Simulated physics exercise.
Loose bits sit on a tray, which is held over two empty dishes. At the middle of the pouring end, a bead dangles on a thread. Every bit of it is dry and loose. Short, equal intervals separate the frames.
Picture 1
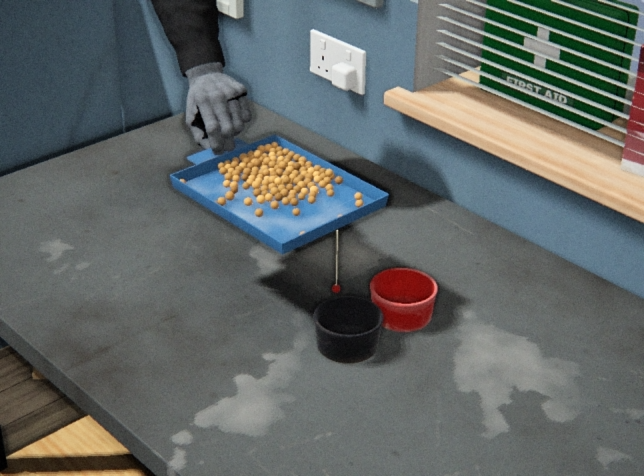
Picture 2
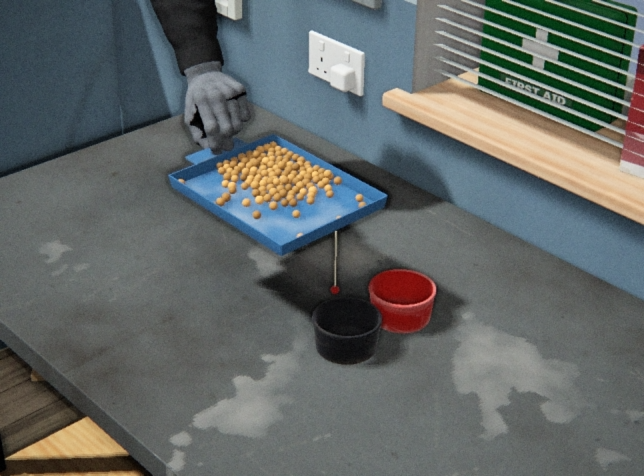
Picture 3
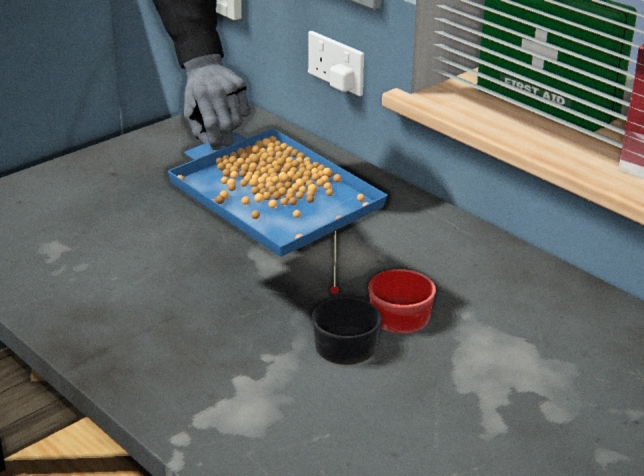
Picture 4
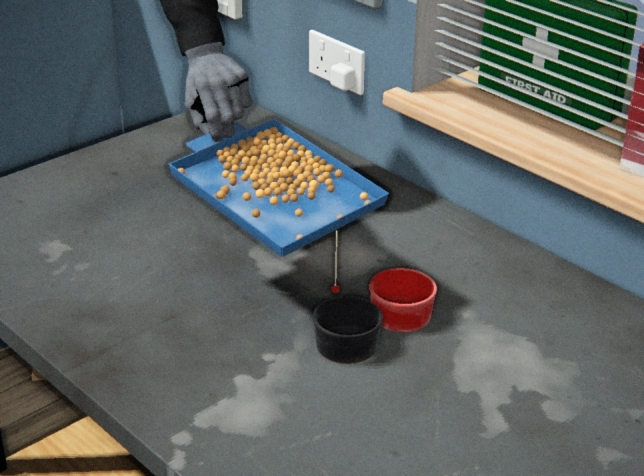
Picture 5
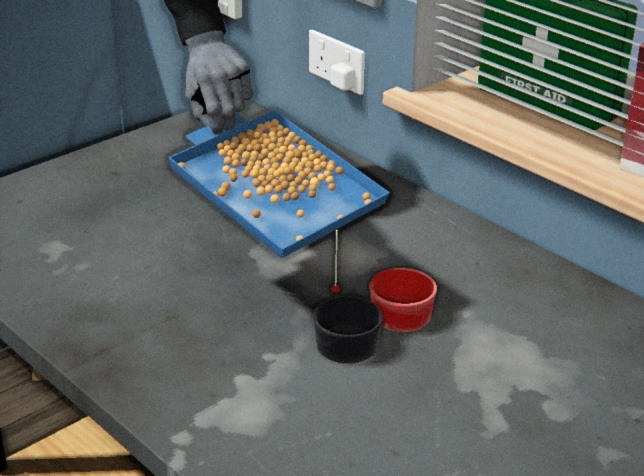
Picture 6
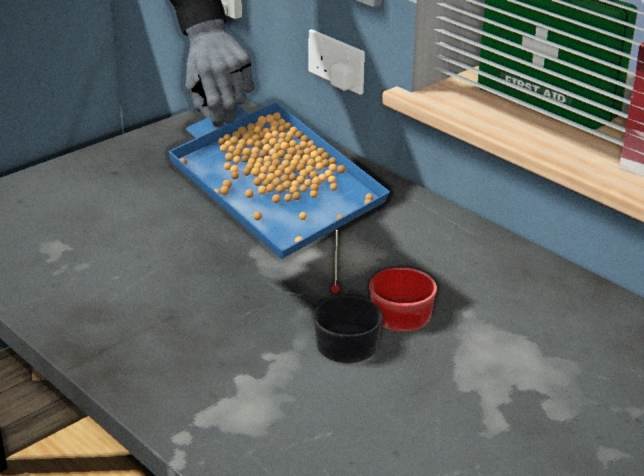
A gloved hand slowly raises the back of a blue tray of round wooden beads.
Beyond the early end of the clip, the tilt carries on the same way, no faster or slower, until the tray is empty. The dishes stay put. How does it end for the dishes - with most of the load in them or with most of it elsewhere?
Most gets spilled.
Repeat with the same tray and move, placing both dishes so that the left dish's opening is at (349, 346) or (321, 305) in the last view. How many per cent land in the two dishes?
First 0 per cent, second 10 per cent.
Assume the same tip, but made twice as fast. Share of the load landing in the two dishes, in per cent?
I'd expect close to 10 per cent.
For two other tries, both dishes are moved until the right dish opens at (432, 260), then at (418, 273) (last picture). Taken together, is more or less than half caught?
Shy of half, then shy of half.
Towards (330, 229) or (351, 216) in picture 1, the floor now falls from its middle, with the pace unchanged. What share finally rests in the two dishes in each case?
Case one 40 %; case two 80 %.
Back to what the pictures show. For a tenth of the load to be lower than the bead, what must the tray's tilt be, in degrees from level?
It is at around 60 degrees by then.
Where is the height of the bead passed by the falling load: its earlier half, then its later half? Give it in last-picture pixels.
First part (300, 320), rest (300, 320).
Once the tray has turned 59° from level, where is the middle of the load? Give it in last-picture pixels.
Look around (308, 220) in the last picture.
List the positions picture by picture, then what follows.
Corners of the pouring end at (283, 242) and (386, 194), level; middle of the load at (274, 176), round wooden beads; left dish at (371, 342); right dish at (426, 312); bead on its thread at (336, 289), in the first picture.
Corners of the pouring end at (281, 243) and (384, 195), level; middle of the load at (273, 176), in the second picture.
Corners of the pouring end at (281, 245) and (384, 195), tipped barely, lowest at the left corner; middle of the load at (272, 172), a stray few on the move, in the third picture.
Corners of the pouring end at (282, 245) and (385, 193), tipped a little, lowest at the left corner; middle of the load at (274, 166), a small part on the move, in the fourth picture.
Corners of the pouring end at (283, 247) and (386, 192), tipped a little, lowest at the left corner; middle of the load at (275, 161), a small part on the move, in the fifth picture.
Corners of the pouring end at (283, 248) and (386, 191), tipped a little, lowest at the left corner; middle of the load at (276, 158), most on the move; left dish at (371, 342); right dish at (426, 311), in the sixth picture.
Soon after the last picture, tray tipped steeply; most on the tray; a stray few in the left dish; a small part outside both; a stray few in the air.
A little later, tray tipped right over; a small part on the tray; about a quarter in the left dish; about half outside both; about a quarter in the air.
Later still, tray tipped past a quarter turn; about a quarter in the left dish; most outside both.
By the end, tray tipped past a quarter turn; about a quarter in the left dish; none in the right dish; most outside both.
